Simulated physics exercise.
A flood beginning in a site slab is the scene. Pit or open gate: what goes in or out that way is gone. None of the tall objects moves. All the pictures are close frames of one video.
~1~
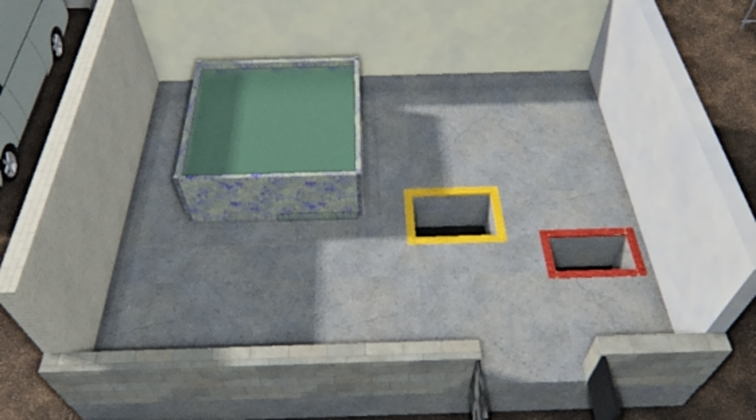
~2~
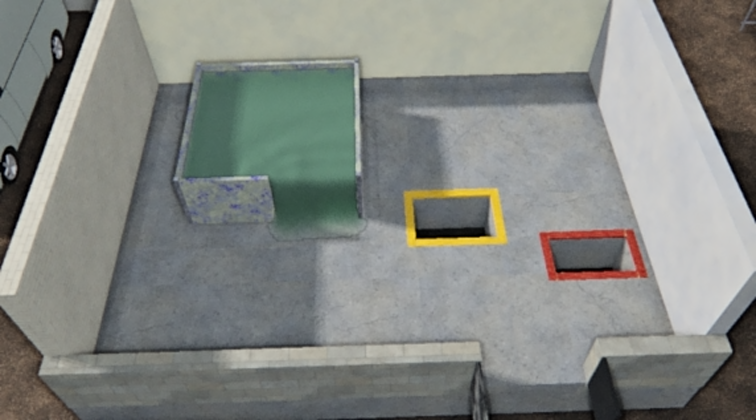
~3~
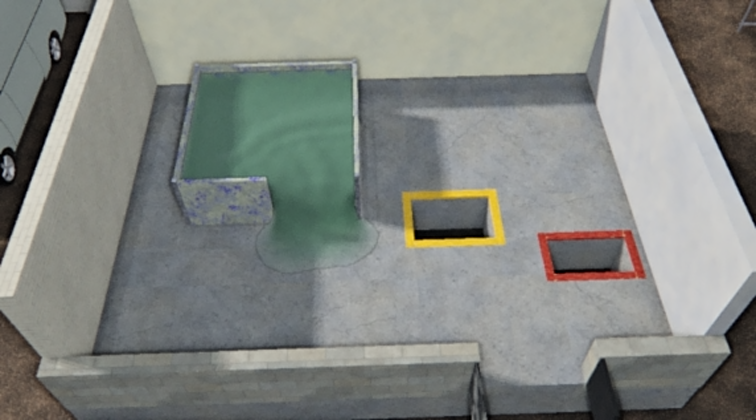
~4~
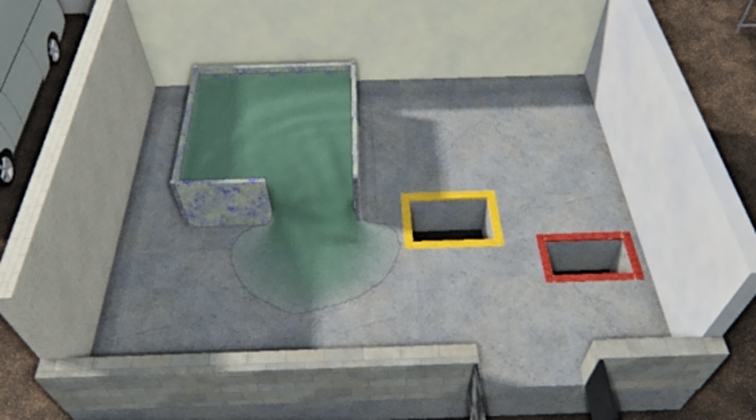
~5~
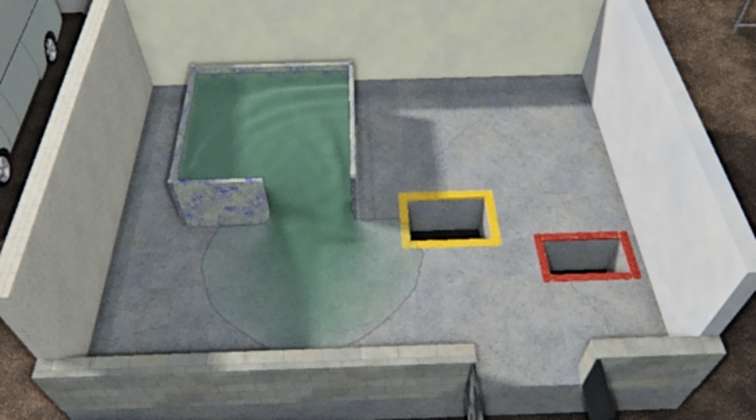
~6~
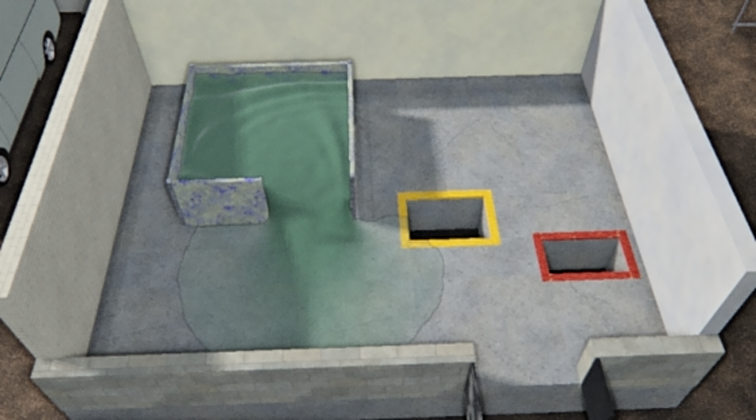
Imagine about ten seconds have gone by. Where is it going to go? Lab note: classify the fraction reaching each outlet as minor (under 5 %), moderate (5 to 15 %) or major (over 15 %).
Fractions by outlet: Gate moderate; yellow pit minor; red pit major.
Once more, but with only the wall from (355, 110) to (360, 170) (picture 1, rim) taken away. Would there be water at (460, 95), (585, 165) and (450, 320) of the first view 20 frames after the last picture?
Note, points one to three: Reached and soaked / reached and soaked / reached and soaked.
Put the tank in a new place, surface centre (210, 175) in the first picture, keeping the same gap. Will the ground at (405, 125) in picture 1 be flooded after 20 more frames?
The answer is spared.
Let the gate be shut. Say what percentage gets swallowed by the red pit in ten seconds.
Parts in a hundred: Red 35.
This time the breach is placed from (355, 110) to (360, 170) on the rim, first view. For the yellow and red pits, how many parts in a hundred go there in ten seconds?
The yellow pit gets 40 per cent and the red pit 14 per cent.
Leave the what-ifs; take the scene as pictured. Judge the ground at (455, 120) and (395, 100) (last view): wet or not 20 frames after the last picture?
As listed: Free of water, no water.
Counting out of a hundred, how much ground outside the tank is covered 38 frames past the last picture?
Around 75 percent.
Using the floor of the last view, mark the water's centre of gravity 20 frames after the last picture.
The centre of mass sits at about (306, 235).
A moment on, water covers 30 % of the floor; the gate 0 %, the yellow pit 0 %, the red pit 0 %.
Next, water covers 40 % of the floor; the gate 2 %, the yellow pit 0 %, the red pit 0 %.
Then, water covers 55 % of the floor; the gate 4 %, the yellow pit 0 %, the red pit 3 %.
Later, water covers 75 % of the floor; the gate 7 %, the yellow pit 0 %, the red pit 13 %.
In the end, water covers 90 % of the floor; the gate 10 %, the yellow pit 1 %, the red pit 24 %.
